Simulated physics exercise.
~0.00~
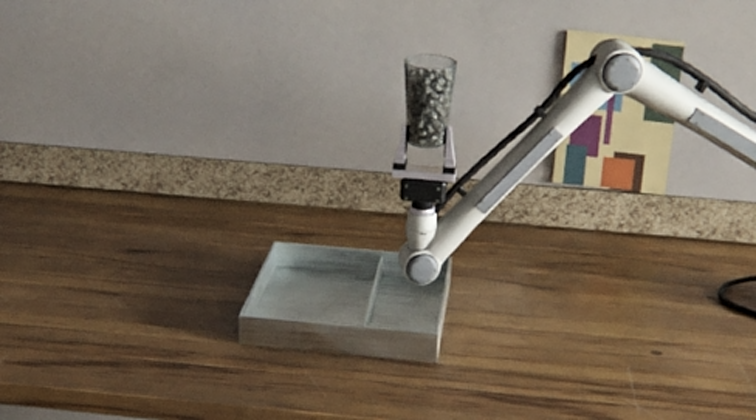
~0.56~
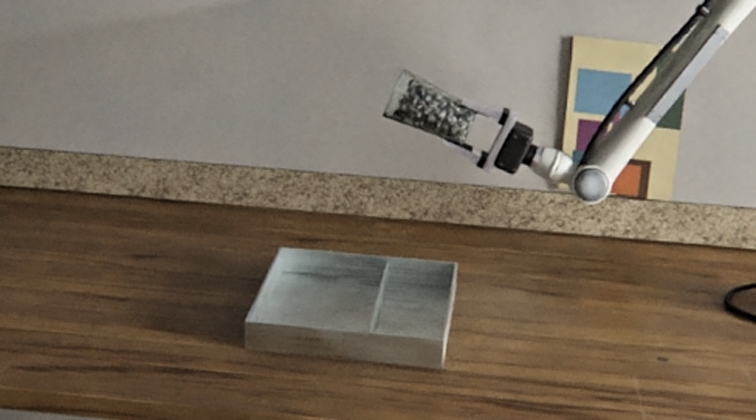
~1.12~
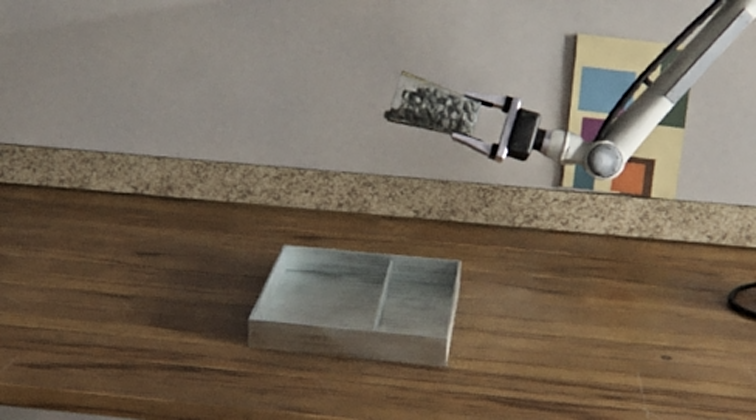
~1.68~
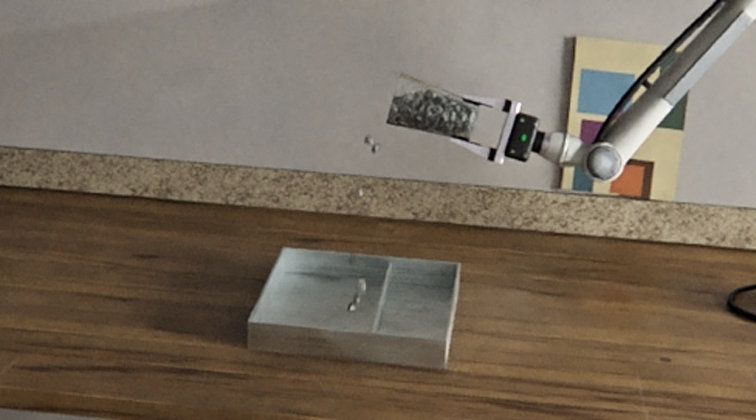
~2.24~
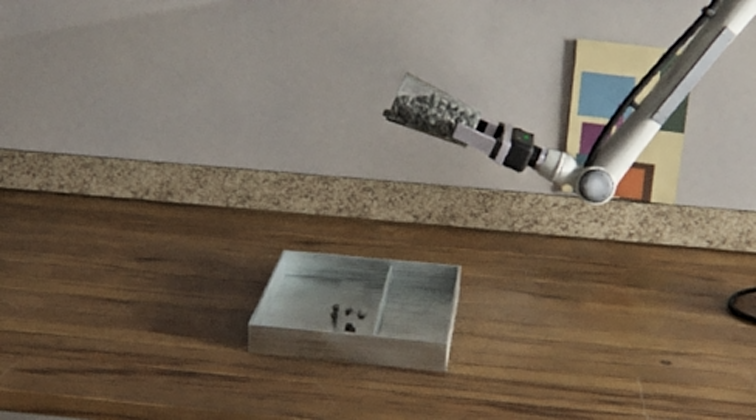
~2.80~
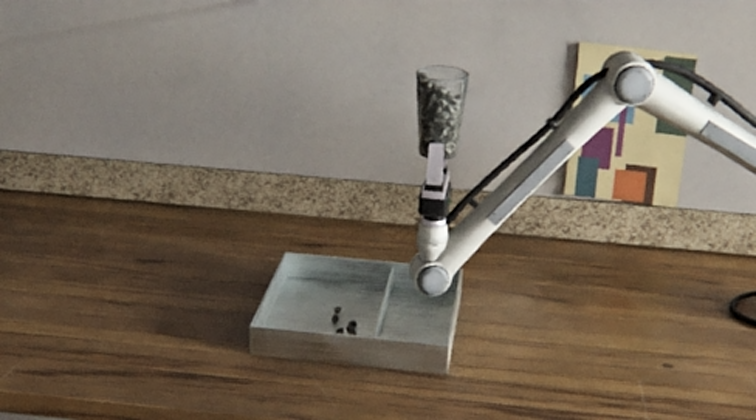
Above a divided tray, a robot arm tips a tumbler, spills few pebbles, and rights it.
